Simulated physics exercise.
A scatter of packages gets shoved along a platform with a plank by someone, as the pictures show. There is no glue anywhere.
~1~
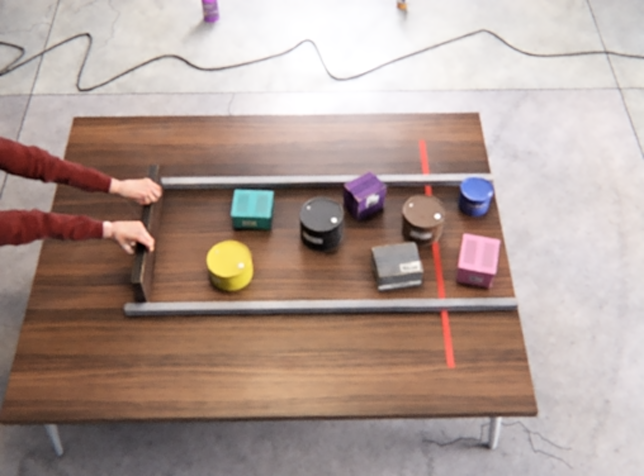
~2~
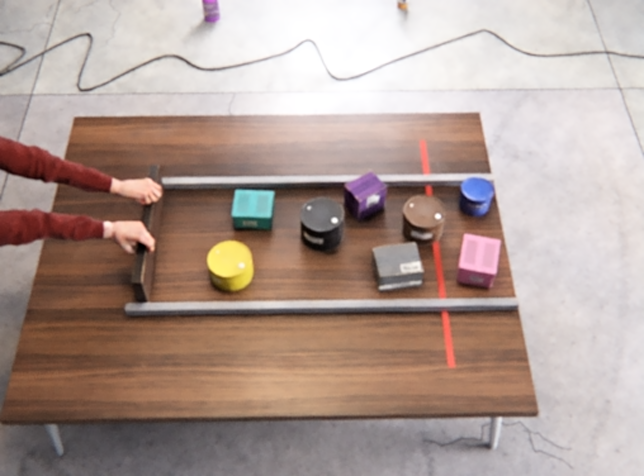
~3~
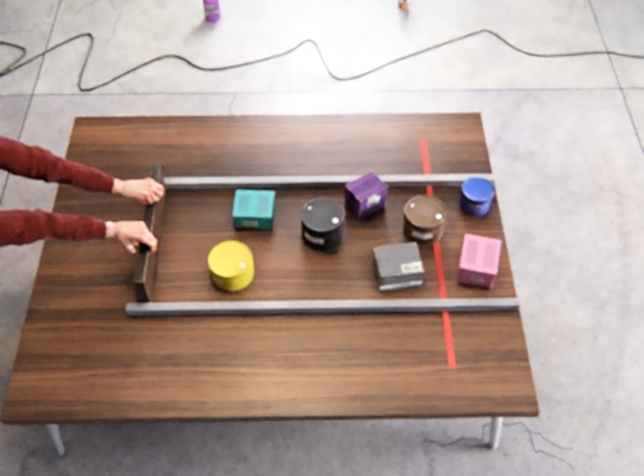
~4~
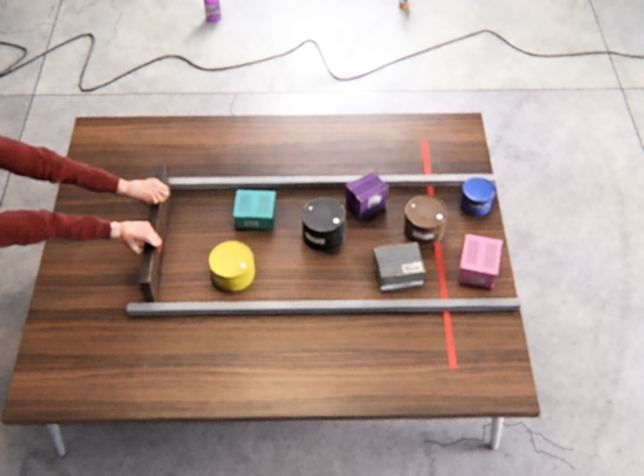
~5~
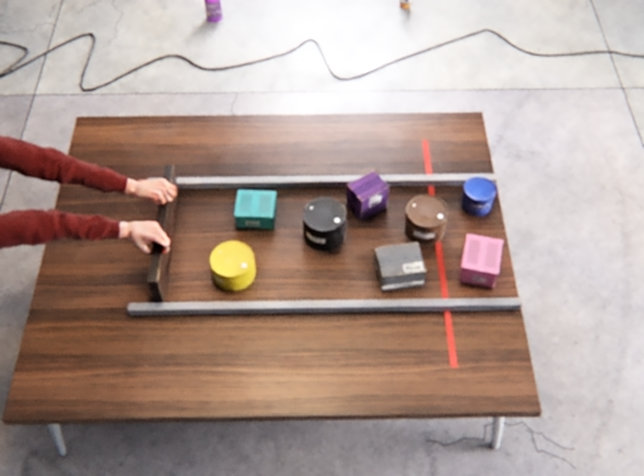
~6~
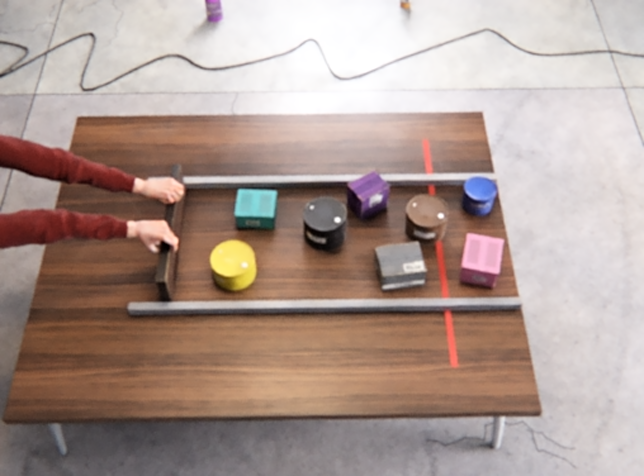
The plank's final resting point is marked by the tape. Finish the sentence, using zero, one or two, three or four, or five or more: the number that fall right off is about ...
The number that fall right off is about one or two.
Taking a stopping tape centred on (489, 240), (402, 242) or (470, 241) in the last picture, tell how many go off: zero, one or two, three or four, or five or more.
Well, it comes out as more than four, no fall at all and more than four, in that order.
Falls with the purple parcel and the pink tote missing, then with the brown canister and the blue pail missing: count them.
0 in the first case and 1 in the second.
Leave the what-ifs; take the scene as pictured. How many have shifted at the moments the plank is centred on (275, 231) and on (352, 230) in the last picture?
At that stage 3; at the next, 5.
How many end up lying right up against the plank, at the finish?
That would be 3 of them.
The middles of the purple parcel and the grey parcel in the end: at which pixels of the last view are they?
The purple parcel stops around (488, 187); the grey parcel around (509, 268).
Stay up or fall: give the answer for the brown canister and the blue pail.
The brown canister holds on; the blue pail goes over.
Early on, none off yet; blue pail at rest near (479, 196); pink tote at rest near (481, 261); brown canister at rest near (426, 220).
A while later, none off yet; blue pail at rest near (479, 196); pink tote travelled a little near (496, 261); brown canister travelled a little near (449, 217).
Finally, the number that fall off is one or two; lost, pink tote and blue pail.
